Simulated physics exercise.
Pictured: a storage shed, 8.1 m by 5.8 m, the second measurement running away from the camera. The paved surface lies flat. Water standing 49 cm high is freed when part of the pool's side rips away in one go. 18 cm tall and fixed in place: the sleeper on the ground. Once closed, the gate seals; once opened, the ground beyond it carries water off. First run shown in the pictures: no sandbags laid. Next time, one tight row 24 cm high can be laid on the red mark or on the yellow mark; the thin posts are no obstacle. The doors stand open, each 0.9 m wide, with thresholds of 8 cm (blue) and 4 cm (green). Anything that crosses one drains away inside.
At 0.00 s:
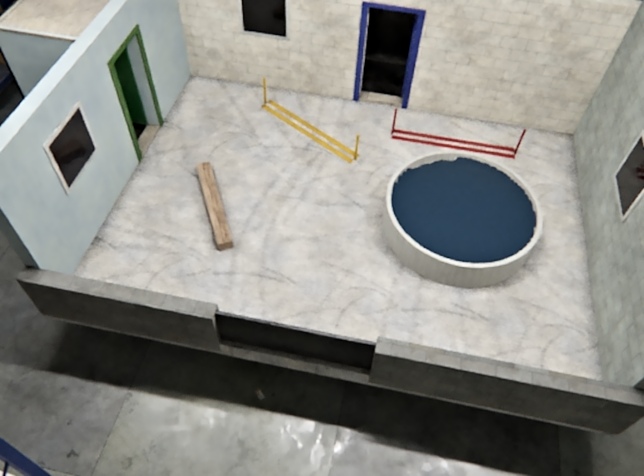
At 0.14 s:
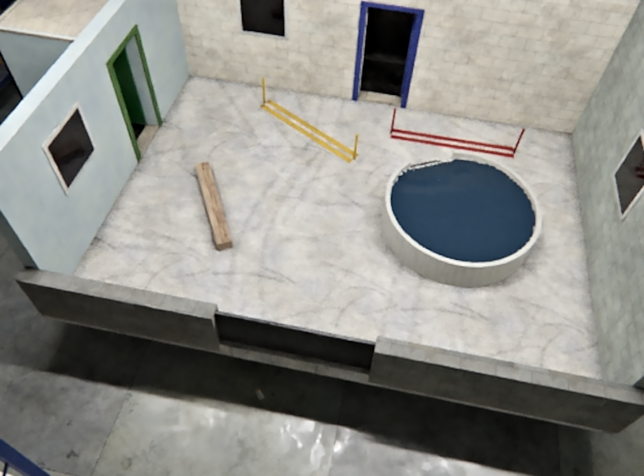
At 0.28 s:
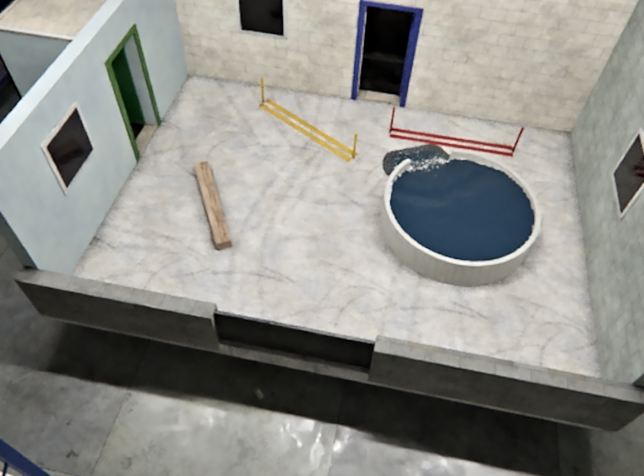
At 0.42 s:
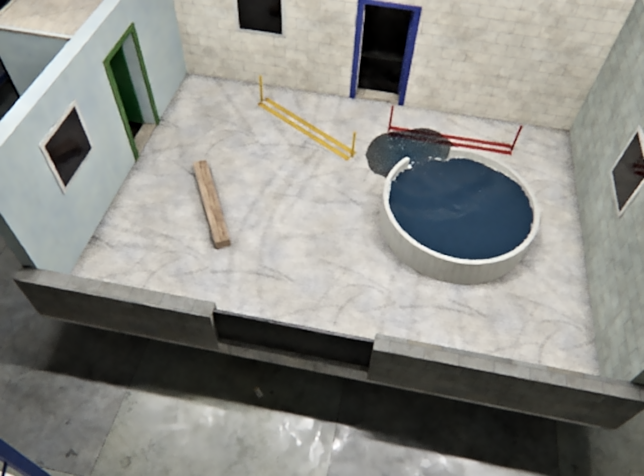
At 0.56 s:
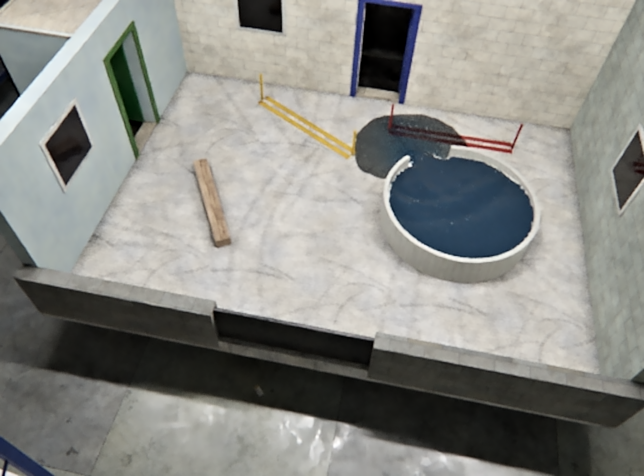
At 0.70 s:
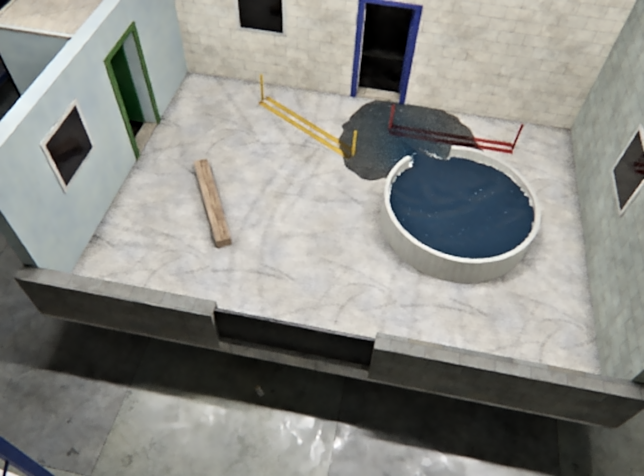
In a walled, pale-floored yard, a round pool of dark blue water sat still, then its far side gave way and water poured out, spreading in a dark patch beneath the red and yellow rails.
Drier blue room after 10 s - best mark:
Red.
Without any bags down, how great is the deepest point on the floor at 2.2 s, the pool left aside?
24 cm.
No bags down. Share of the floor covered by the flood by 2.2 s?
Near 20 per cent is wet.
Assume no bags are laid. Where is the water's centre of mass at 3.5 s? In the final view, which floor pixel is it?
Roughly (407, 179) in the last view.
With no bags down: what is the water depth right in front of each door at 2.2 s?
Blue 20 cm, green 0 cm.
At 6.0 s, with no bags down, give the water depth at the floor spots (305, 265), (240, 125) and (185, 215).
0, 3 and 2 cm.
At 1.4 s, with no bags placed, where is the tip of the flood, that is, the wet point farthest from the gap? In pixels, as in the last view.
Look near (301, 93) in the last picture.
After 1.4 s water covers 15 % of the floor and is deepest (28 cm) near (424, 168) in the run without bags; in at the blue door, 19 L with no bags, 0 L with the row on red, 16 L on yellow.
After 2.2 s water covers 20 % of the floor and is deepest (24 cm) near (424, 168) in the run without bags; in at the blue door, 61 L with no bags, 0 L with the row on red, 60 L on yellow.
After 3.5 s water covers 30 % of the floor and is deepest (22 cm) near (186, 76) in the run without bags; in at the blue door, 117 L with no bags, 0 L with the row on red, 118 L on yellow.
After 6.0 s water covers 55 % of the floor and is deepest (14 cm) near (424, 168) in the run without bags; in at the blue door, 163 L with no bags, 0 L with the row on red, 167 L on yellow.
After 10.0 s water covers 80 % of the floor and is deepest (10 cm) near (65, 285) in the run without bags; in at the blue door, 177 L with no bags, 0 L with the row on red, 222 L on yellow.
